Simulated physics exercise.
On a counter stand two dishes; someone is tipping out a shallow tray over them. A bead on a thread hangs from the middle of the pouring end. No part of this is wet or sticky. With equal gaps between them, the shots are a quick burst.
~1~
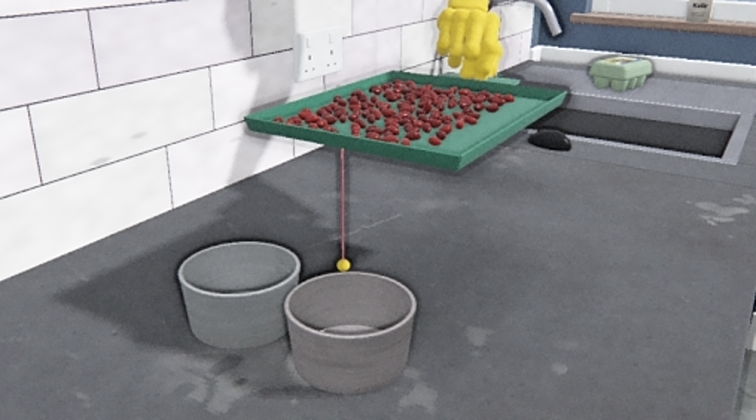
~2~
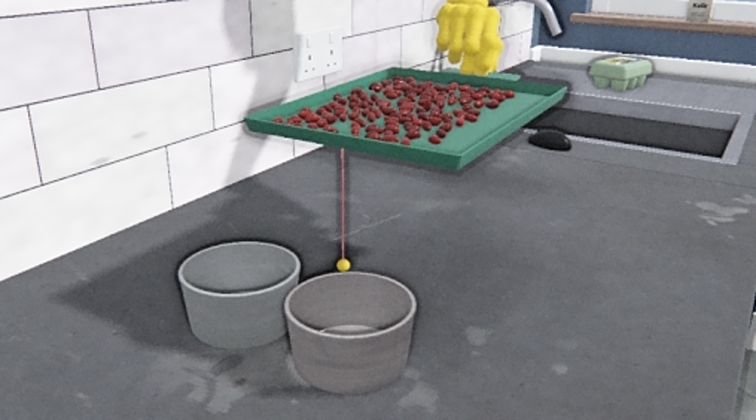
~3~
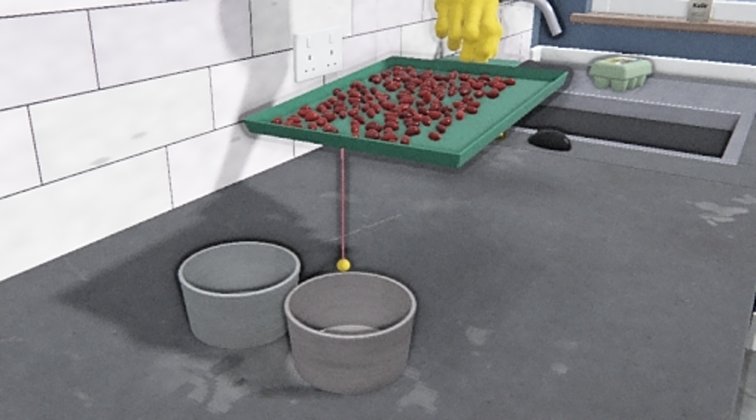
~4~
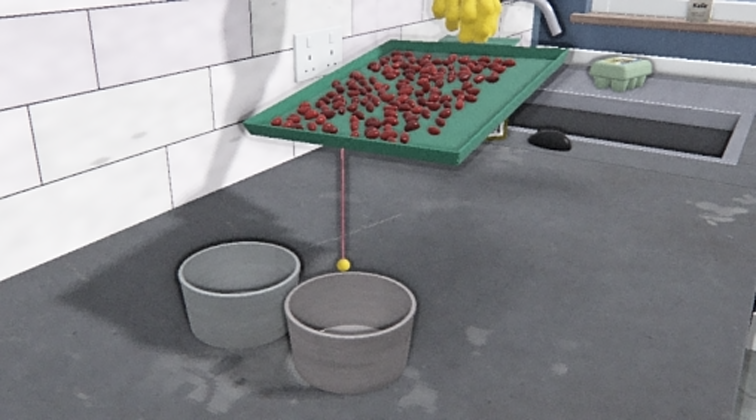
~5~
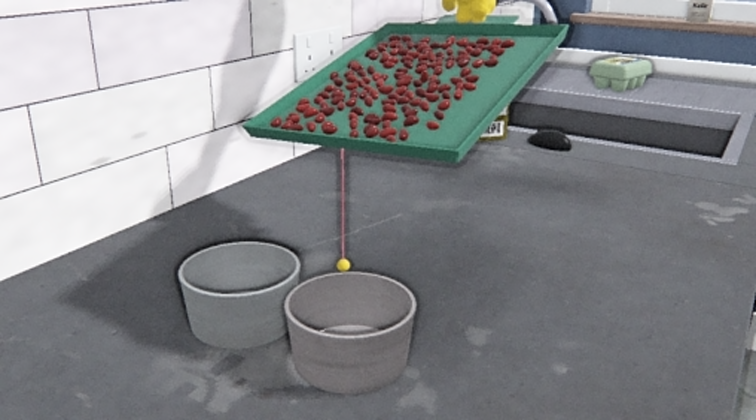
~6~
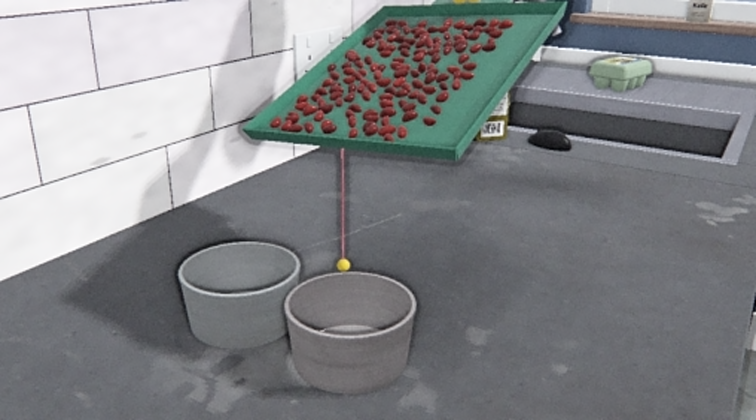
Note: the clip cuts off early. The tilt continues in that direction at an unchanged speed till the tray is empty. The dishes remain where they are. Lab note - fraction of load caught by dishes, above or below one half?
Above one half.
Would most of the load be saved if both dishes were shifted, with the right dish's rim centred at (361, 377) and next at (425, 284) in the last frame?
Well, it comes to a lesser portion at first and a lesser portion after that.
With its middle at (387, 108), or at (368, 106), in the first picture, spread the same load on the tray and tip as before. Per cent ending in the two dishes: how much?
First 90 %, then 80 %.
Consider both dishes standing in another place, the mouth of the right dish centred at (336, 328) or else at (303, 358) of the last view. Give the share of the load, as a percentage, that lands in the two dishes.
It would be near 60 per cent first and near 10 per cent second.
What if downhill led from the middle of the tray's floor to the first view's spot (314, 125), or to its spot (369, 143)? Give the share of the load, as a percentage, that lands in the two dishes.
About 70 %, then 60 %.
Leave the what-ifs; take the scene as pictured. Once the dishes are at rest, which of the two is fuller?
That one is the leftward one.
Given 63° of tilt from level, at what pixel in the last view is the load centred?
The middle of the pieces sits at roughly (314, 104).
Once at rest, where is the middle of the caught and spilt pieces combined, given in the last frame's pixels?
Close to (258, 324) in the last picture.
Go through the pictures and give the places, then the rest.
The first frame shows corners of the pouring end at (249, 116) and (458, 154), level; middle of the load at (408, 109), kidney beans; left dish at (201, 313); right dish at (314, 356); bead on its thread at (343, 265).
The second frame shows corners of the pouring end at (249, 117) and (458, 154), level; middle of the load at (408, 107).
The third frame shows corners of the pouring end at (249, 119) and (457, 152), tipped barely, lowest at the left corner; middle of the load at (408, 100).
The fourth frame shows corners of the pouring end at (248, 121) and (457, 150), tipped a little, lowest at the left corner; middle of the load at (407, 90).
The fifth frame shows corners of the pouring end at (248, 124) and (455, 148), tipped a little, lowest at the left corner; middle of the load at (406, 80).
The sixth frame shows corners of the pouring end at (247, 127) and (454, 146), tipped clearly, lowest at the left corner; middle of the load at (403, 70); left dish at (201, 313); right dish at (314, 356).
Soon, tray tipped steeply; nearly all on the tray; a small part in the air.
A while on, tray tipped past a quarter turn; about two thirds on the tray; a small part in the right dish; about a quarter in the left dish; a small part outside both; a stray few in the air.
Towards the end, tray tipped past a quarter turn; about a quarter in the right dish; about half in the left dish; about a quarter outside both.
Finally, tray tipped past a quarter turn; about a quarter in the right dish; about half in the left dish; about a quarter outside both.
